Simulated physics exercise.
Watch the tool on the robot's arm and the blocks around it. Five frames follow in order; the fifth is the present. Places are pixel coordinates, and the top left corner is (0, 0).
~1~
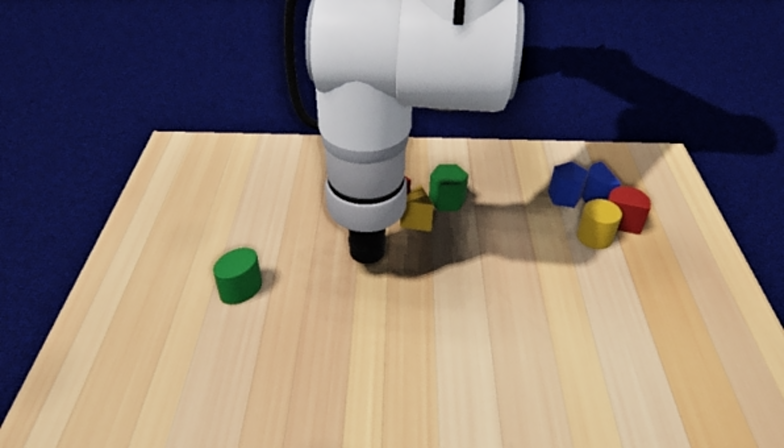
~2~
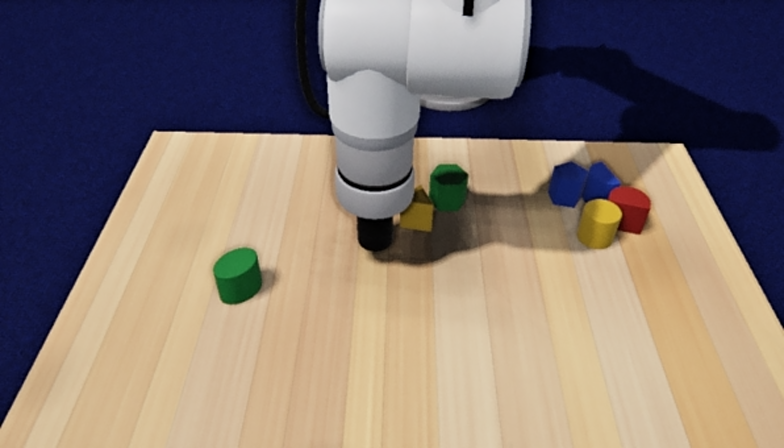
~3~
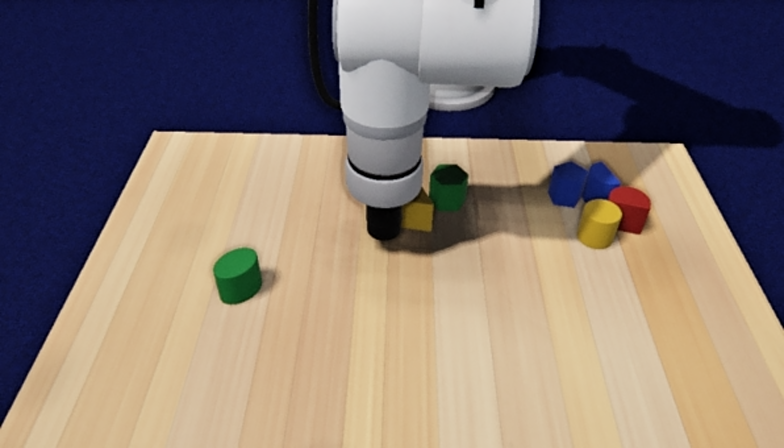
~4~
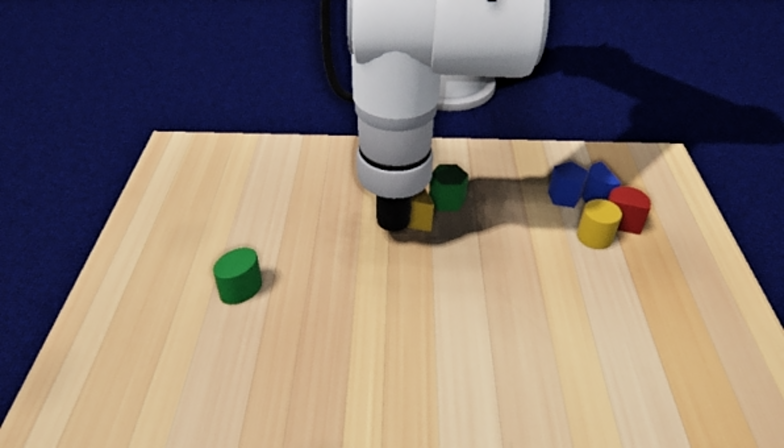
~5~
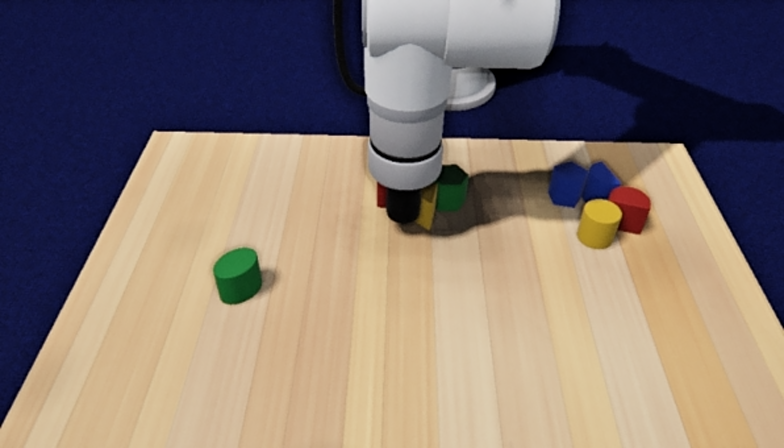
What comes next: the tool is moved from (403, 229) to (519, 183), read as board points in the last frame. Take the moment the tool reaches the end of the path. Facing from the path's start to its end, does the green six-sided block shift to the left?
Final answer: Yes.
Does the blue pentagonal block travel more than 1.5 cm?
Going by the path, no.
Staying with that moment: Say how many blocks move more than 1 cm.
Moved: Exactly two.
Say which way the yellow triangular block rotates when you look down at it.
My prediction: CW.
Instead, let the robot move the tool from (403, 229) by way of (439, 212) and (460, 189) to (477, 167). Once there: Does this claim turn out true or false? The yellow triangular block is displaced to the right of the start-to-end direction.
The statement is true.
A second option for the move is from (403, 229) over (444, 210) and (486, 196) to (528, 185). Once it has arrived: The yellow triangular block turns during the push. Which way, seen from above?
Twists clockwise.
The first path, step by step. One third of the way, tool (446, 198); yellow triangular block (471, 180), turned 20° clockwise; green six-sided block (472, 163), turned 60° anticlockwise.
Two thirds of the way, tool (486, 183); yellow triangular block (512, 167), turned 20° clockwise; green six-sided block (487, 151).
At the end, tool (522, 168); red star block not moved; yellow triangular block (550, 156), turned 55° clockwise; green six-sided block (497, 142), turned 190° anticlockwise; blue pentagonal block not moved.
